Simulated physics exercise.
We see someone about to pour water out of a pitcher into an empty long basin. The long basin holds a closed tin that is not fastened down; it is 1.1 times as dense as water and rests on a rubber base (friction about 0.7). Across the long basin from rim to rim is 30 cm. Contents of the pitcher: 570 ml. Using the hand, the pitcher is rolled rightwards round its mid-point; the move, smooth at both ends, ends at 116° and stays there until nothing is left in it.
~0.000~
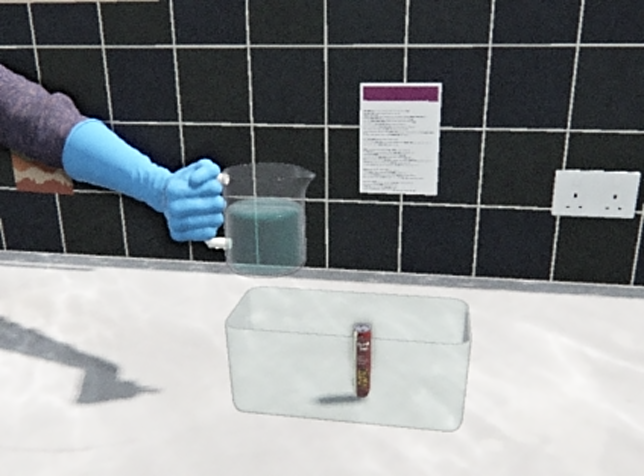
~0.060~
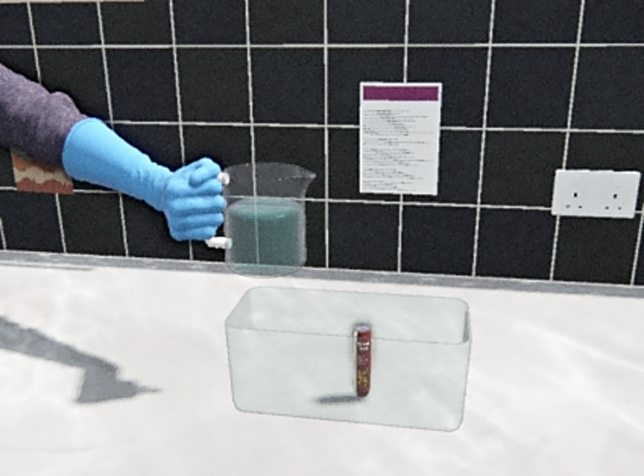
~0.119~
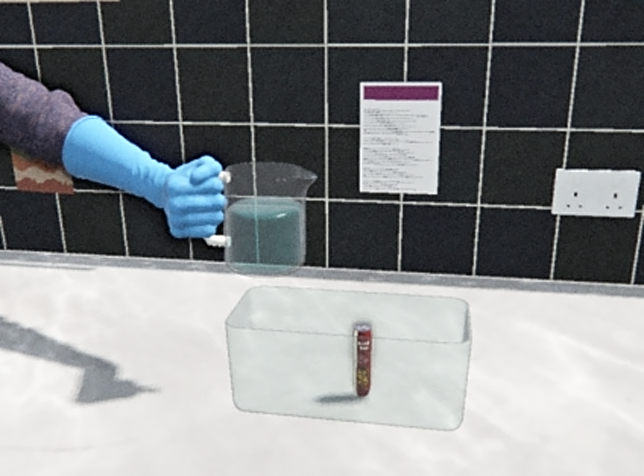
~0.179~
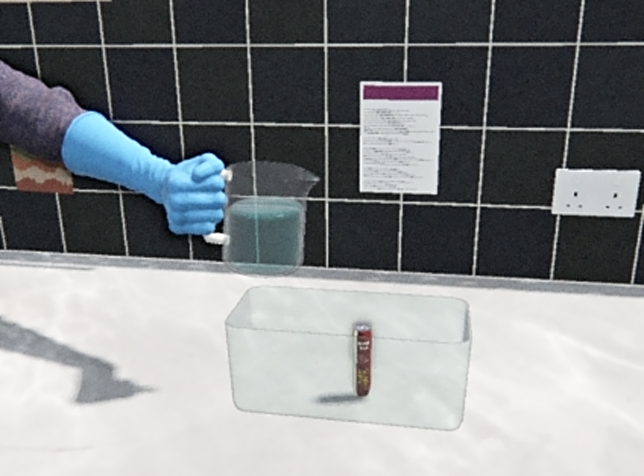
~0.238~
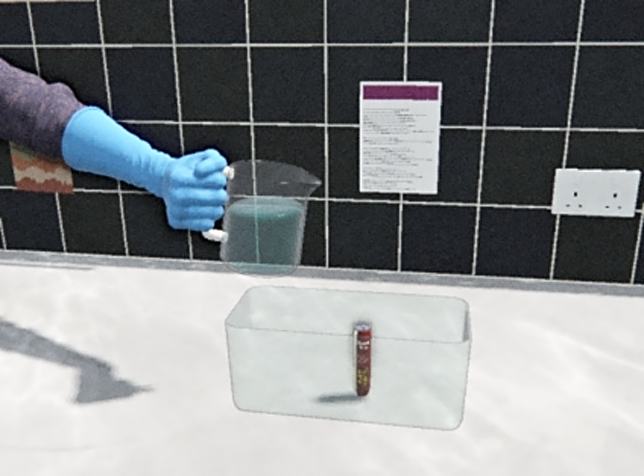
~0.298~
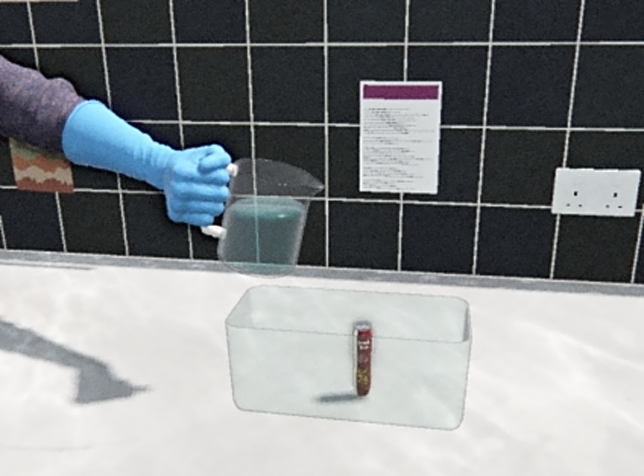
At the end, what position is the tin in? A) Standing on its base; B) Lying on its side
The answer is B.
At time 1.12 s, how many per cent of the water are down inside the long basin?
Reading: Approx. 56 %.
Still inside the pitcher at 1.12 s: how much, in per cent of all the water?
Close to 28 percent of the whole amount.
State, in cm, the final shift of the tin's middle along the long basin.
Shift of tin centre: Approx. 8.0 cm.
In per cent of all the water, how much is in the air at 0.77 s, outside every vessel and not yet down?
Share: Roughly 7 per cent.
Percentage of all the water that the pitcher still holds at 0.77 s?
Portion remaining: Approx. 92 per cent.
By 0.77 s the tilt is 69° and 92 per cent is still to pour; the tin stands where it began.
By 1.12 s the tilt is 106° and 28 per cent is still to pour; the tin stands where it began.
By 1.48 s the tilt is 116° and 0 per cent is still to pour; the tin lies on its side.
By 1.88 s the tilt is 116° and 0 per cent is still to pour; the tin lies on its side.
At rest the tin lies on its side.
